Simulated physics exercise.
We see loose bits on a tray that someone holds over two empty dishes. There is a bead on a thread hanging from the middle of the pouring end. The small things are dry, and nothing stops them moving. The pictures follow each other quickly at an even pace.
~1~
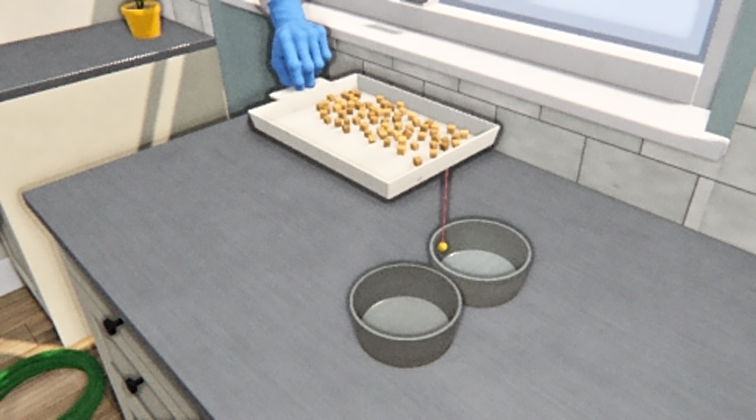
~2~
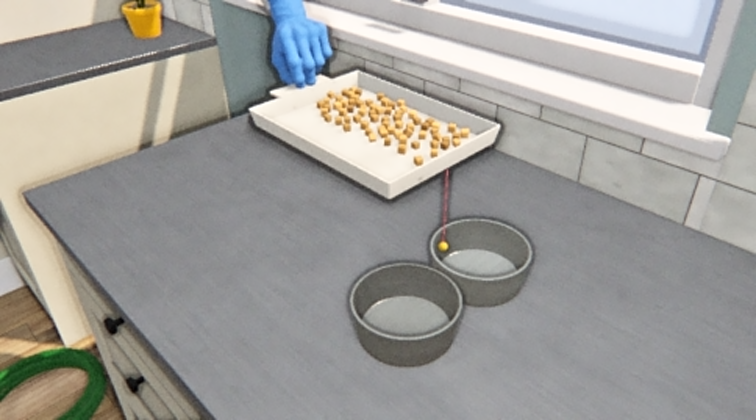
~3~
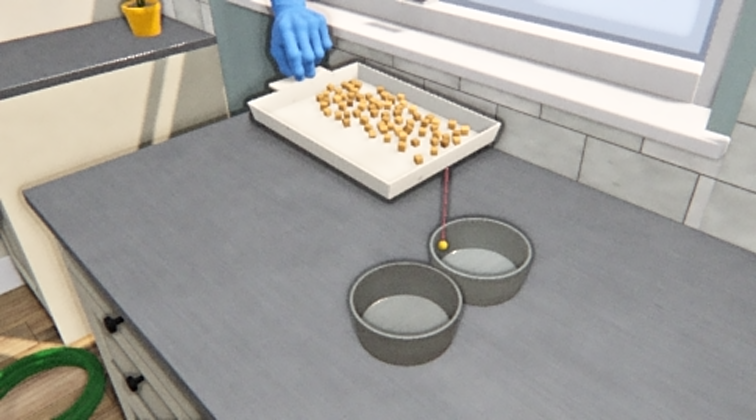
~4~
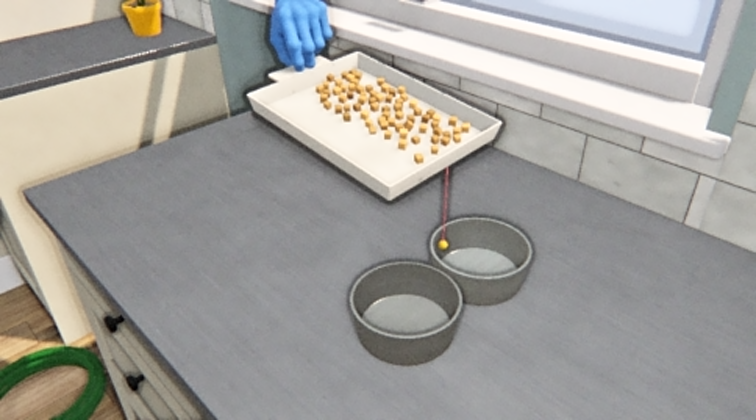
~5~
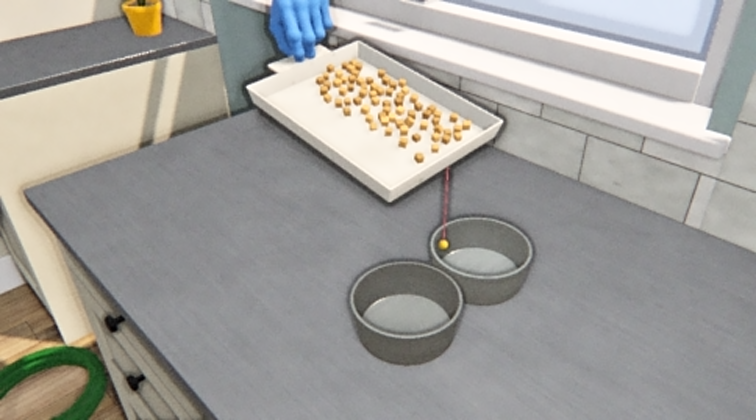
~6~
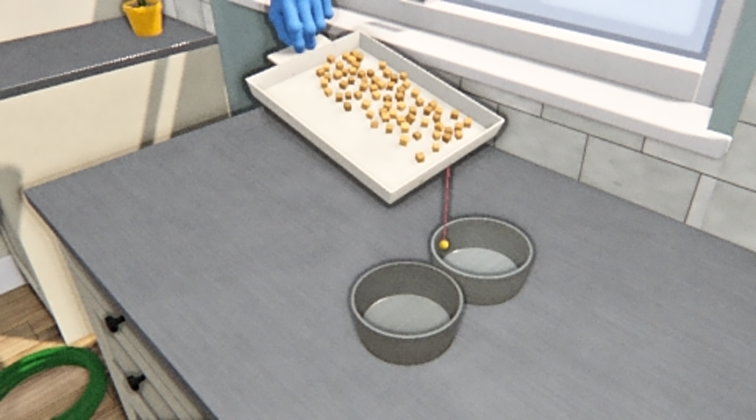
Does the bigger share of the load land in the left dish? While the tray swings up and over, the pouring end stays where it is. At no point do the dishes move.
Yes.
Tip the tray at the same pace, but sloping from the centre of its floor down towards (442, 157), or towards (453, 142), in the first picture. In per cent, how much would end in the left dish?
The first try yields 0 percent and the second 0 percent.
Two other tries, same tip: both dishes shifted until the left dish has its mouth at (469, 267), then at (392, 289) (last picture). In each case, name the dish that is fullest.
In the first try it's the left-side dish, and in the second it's the left-side dish.
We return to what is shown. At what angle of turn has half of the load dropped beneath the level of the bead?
Somewhere near 110°.
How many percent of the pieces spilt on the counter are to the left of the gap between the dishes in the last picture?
Looks like close to 0 per cent of it.
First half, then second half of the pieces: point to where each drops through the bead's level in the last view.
I'd put it at roughly (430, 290), and after that at roughly (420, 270).
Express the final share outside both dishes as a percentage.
Around 20 %.
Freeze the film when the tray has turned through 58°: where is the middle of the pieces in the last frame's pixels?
Near the pixel (408, 157).
Shortly afterwards, tray tipped steeply; all but a few on the tray; only a few in the air.
Next, tray tipped right over; all but a few on the tray; only a few in the left dish.
Some moments later, tray tipped past a quarter turn; the bulk in the left dish; only a few in the right dish; near a quarter outside both.
In the end, tray tipped past a quarter turn; the bulk in the left dish; only a few in the right dish; near a quarter outside both.
